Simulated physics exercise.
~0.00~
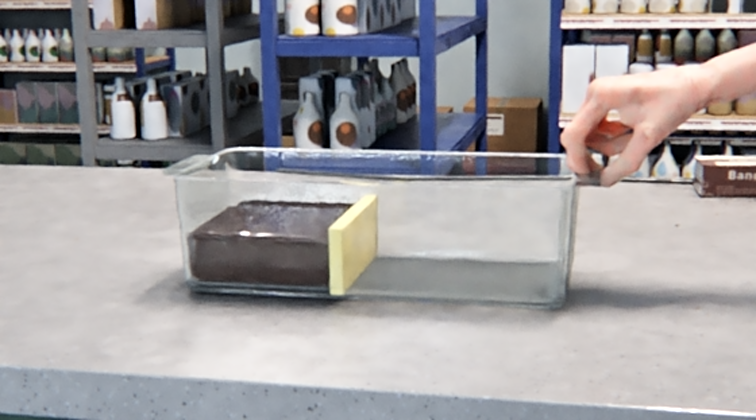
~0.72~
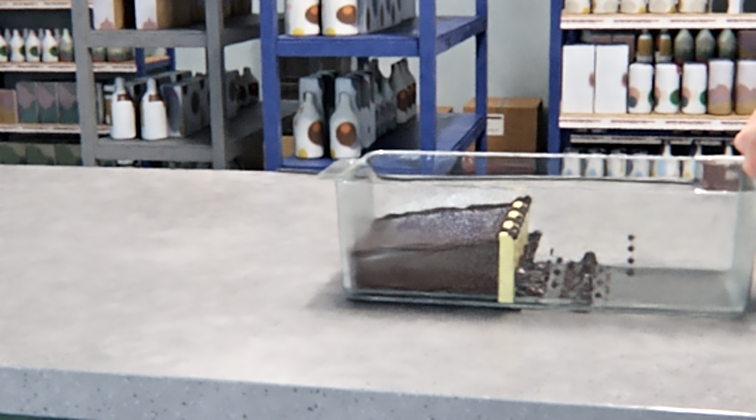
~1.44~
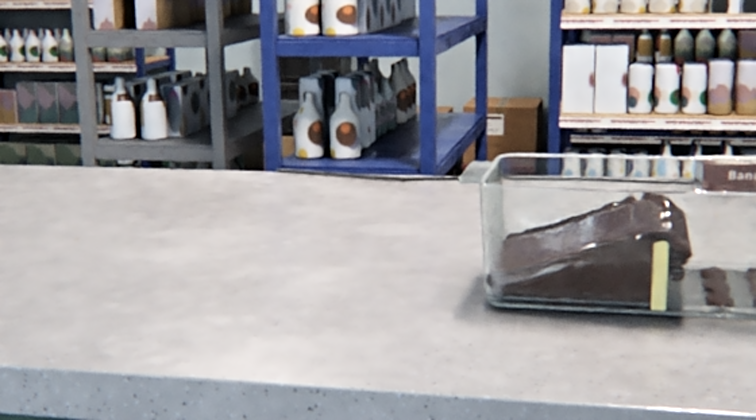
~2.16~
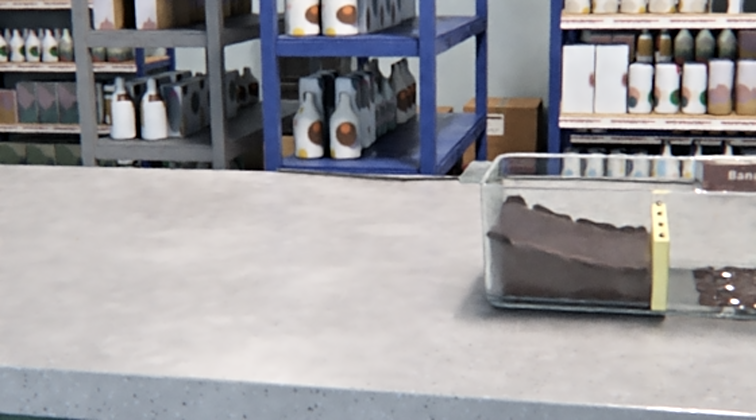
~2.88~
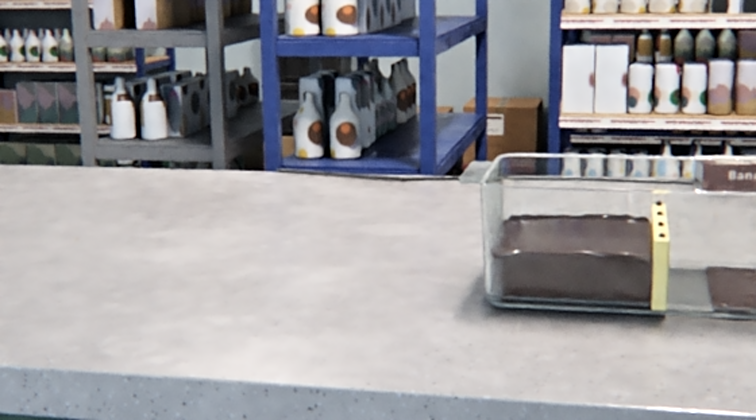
A hand pulls a clear box right, and dark coffee sloshes past a yellow divider, then settles.
